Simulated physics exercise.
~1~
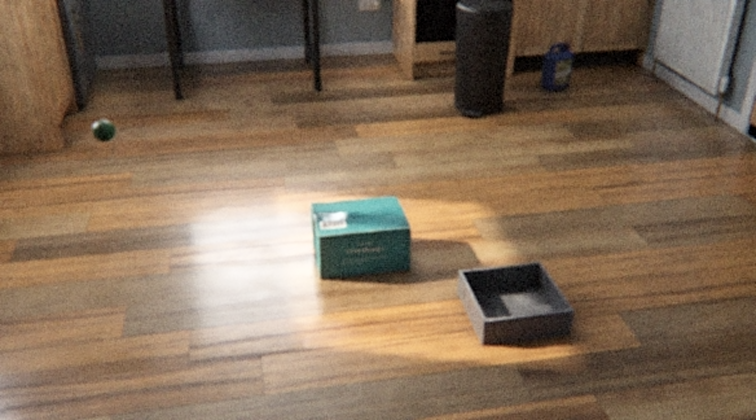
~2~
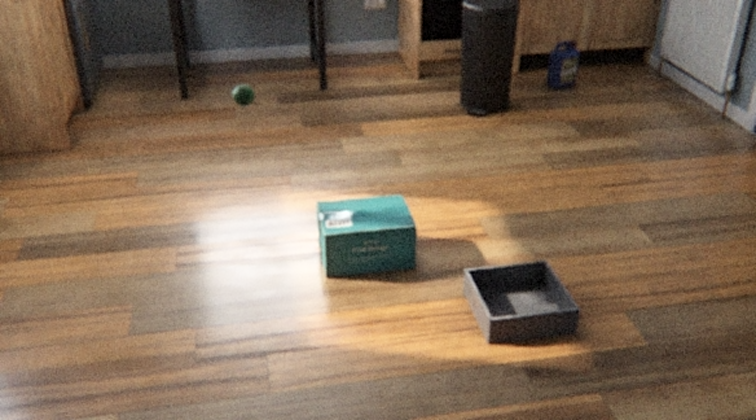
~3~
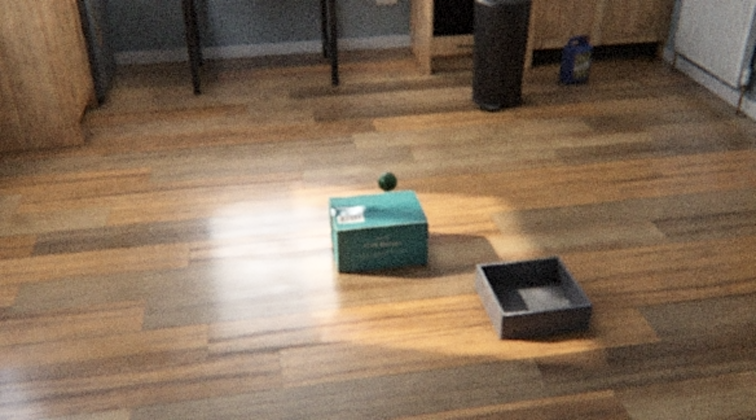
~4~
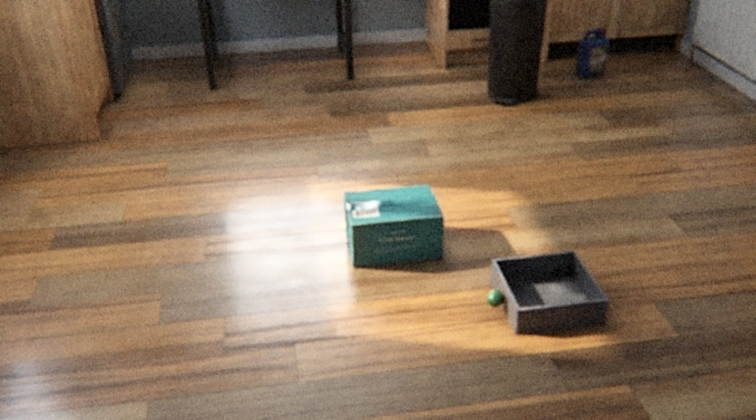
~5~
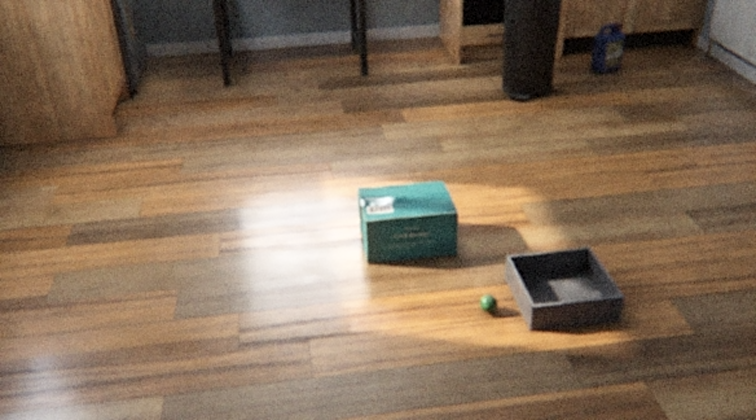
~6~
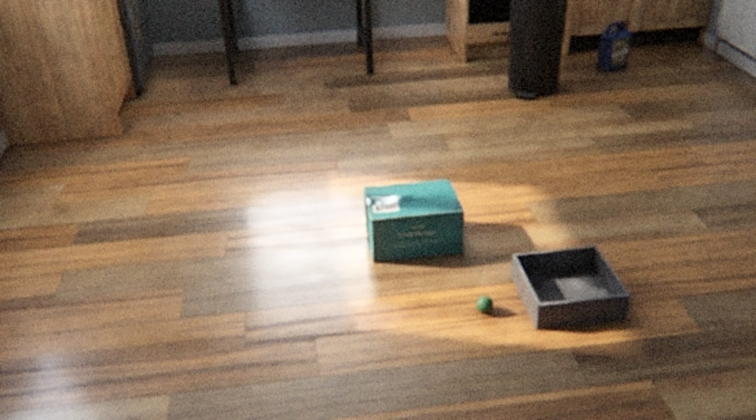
At the start, a small green ball is in the air at the upper left, while a turquoise parcel and an open dark box sit on a wooden floor. The ball travels right, passing in front of the table legs, as the view shifts slightly left. It then drops toward the parcel, appearing just above its top edge. Next it is down beside the left side of the open box, not inside it. The ball moves back a little to the left and ends on the floor outside the box, with the parcel still in its place.
